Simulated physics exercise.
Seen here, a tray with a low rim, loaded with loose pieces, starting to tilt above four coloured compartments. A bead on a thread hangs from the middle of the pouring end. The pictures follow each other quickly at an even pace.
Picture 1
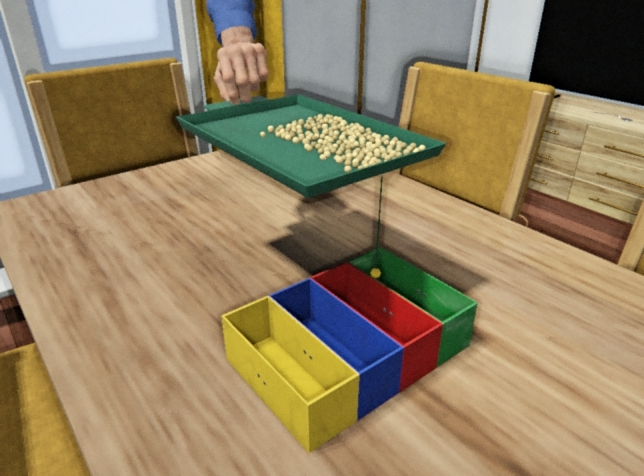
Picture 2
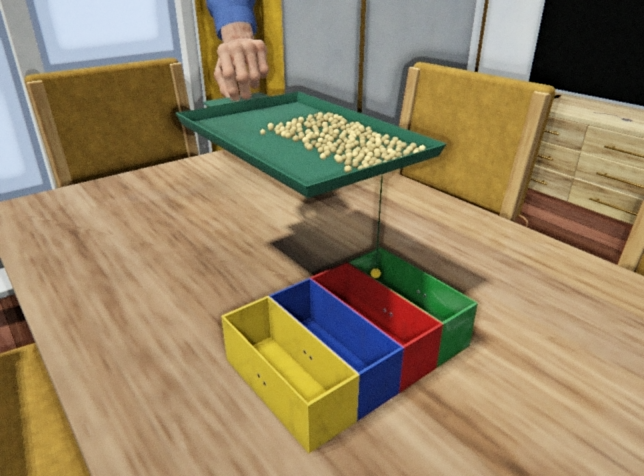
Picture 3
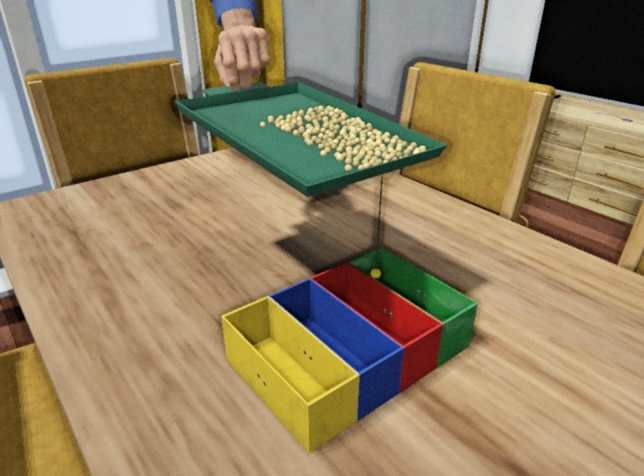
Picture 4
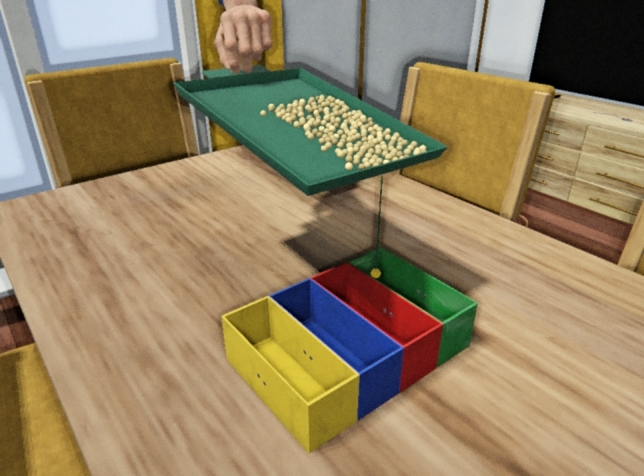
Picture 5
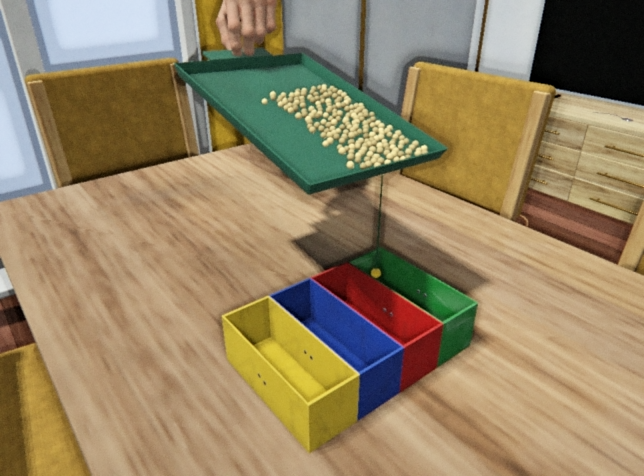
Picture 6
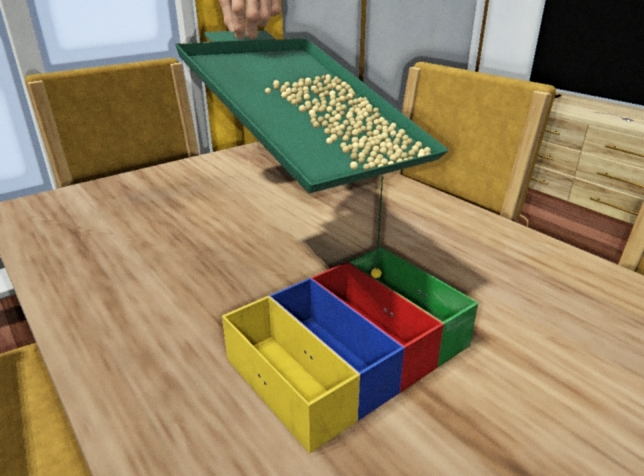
Above four coloured compartments on a table, a hand gradually tilts a green tray of beans.
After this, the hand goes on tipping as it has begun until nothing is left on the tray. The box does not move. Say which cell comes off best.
The green cell gets the most.
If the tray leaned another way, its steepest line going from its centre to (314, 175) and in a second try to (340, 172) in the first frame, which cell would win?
First the blue one, then the blue cell.
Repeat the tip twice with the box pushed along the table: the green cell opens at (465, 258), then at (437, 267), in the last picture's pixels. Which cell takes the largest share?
In turn: Red; the cell in green.
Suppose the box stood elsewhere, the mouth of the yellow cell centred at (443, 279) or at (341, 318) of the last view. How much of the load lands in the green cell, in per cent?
In turn 0 and 40 in a hundred.
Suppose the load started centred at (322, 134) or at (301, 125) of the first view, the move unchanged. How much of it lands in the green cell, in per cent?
The first gives 40 %, the second 40 %.
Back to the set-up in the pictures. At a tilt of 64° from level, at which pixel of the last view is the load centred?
Close to (406, 150).
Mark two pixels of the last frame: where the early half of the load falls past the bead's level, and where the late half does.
At about (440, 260), then at (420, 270).
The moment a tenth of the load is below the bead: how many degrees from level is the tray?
Roughly 85°.
Just after the last frame, tray tipped steeply; almost all on the tray; just a few in the red cell; about a tenth falling or outside the box.
A moment on, tray tipped past a quarter turn; about a tenth on the tray; roughly a third in the green cell; about a tenth in the red cell; roughly half falling or outside the box.
Further on, tray tipped past a quarter turn; roughly a third in the green cell; about a tenth in the red cell; roughly half falling or outside the box.
When it is over, tray tipped past a quarter turn; roughly a third in the green cell; about a tenth in the red cell; not one in the yellow cell; not one in the blue cell; roughly half outside the box.
